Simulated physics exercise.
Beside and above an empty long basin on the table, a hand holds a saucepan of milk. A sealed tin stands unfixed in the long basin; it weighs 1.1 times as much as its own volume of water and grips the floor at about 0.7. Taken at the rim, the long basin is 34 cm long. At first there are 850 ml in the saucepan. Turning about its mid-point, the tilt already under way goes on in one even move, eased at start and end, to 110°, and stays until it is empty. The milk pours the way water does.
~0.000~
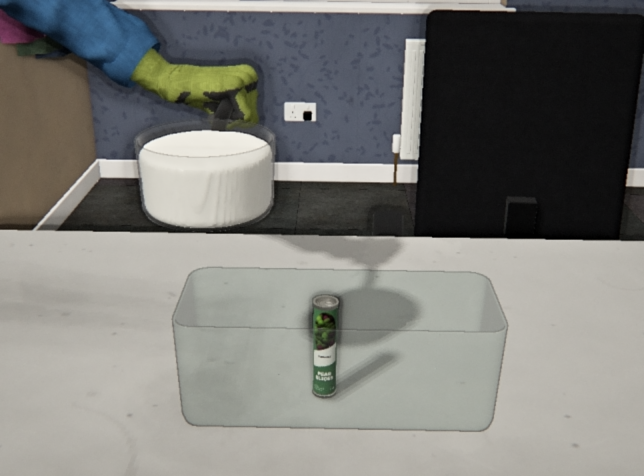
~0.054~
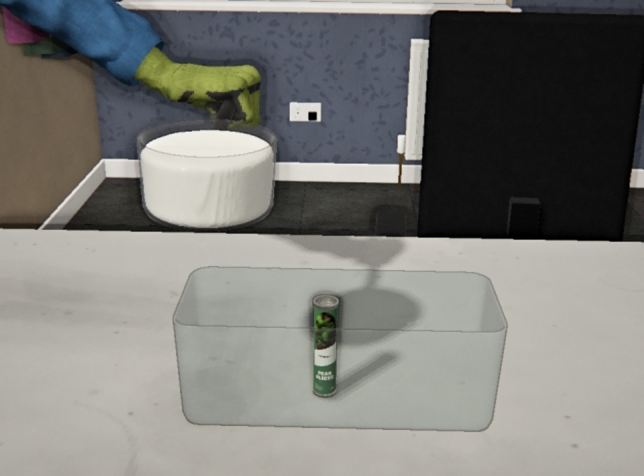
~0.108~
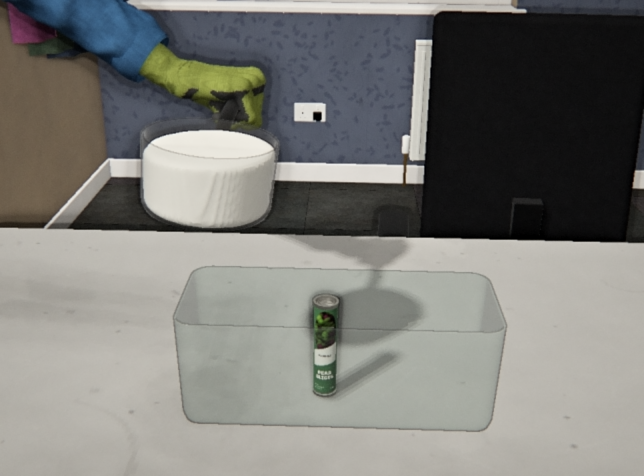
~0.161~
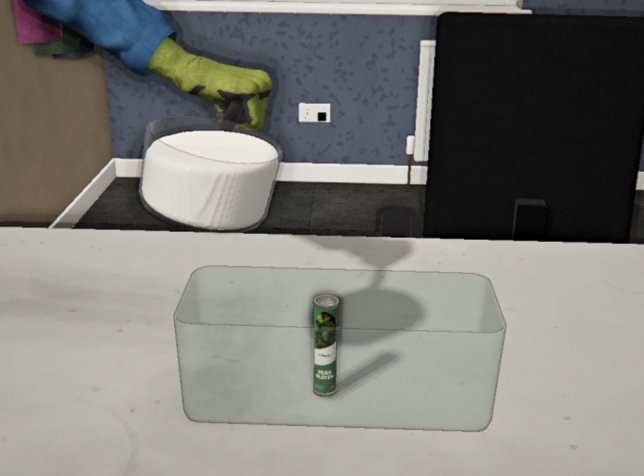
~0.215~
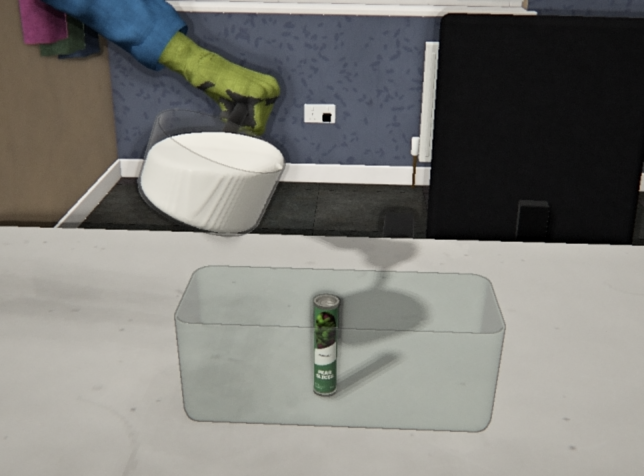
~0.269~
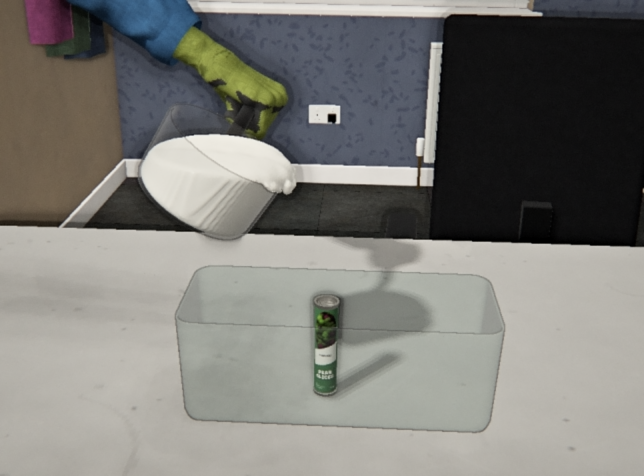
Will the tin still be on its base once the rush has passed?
No, it gets tipped over.
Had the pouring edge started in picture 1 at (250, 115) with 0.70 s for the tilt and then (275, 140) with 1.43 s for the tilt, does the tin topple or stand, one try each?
The tin overturns the first time and stays vertical the second time.
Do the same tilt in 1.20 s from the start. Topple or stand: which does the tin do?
Then the tin does not tip.
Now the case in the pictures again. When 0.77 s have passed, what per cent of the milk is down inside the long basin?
About 90 %.
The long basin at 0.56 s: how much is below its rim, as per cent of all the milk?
Near 34 in a hundred.
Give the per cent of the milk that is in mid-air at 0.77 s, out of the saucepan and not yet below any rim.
6 per cent or so.
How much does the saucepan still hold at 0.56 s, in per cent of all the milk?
I'd put it near 28 percent.
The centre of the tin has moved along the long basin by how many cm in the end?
Shift of tin centre: Approx. 8.5 cm.
After 0.56 s the tilt is 95° and 27 per cent is still to pour; the tin stands where it began.
After 0.77 s the tilt is 110° and 4 per cent is still to pour; the tin stands 1 cm from where it began.
After 0.99 s the tilt is 110° and 0 per cent is still to pour; the tin leans 11°.
After 1.23 s the tilt is 110° and 0 per cent is still to pour; the tin leans 34°.
In the end the tin lies on its side.
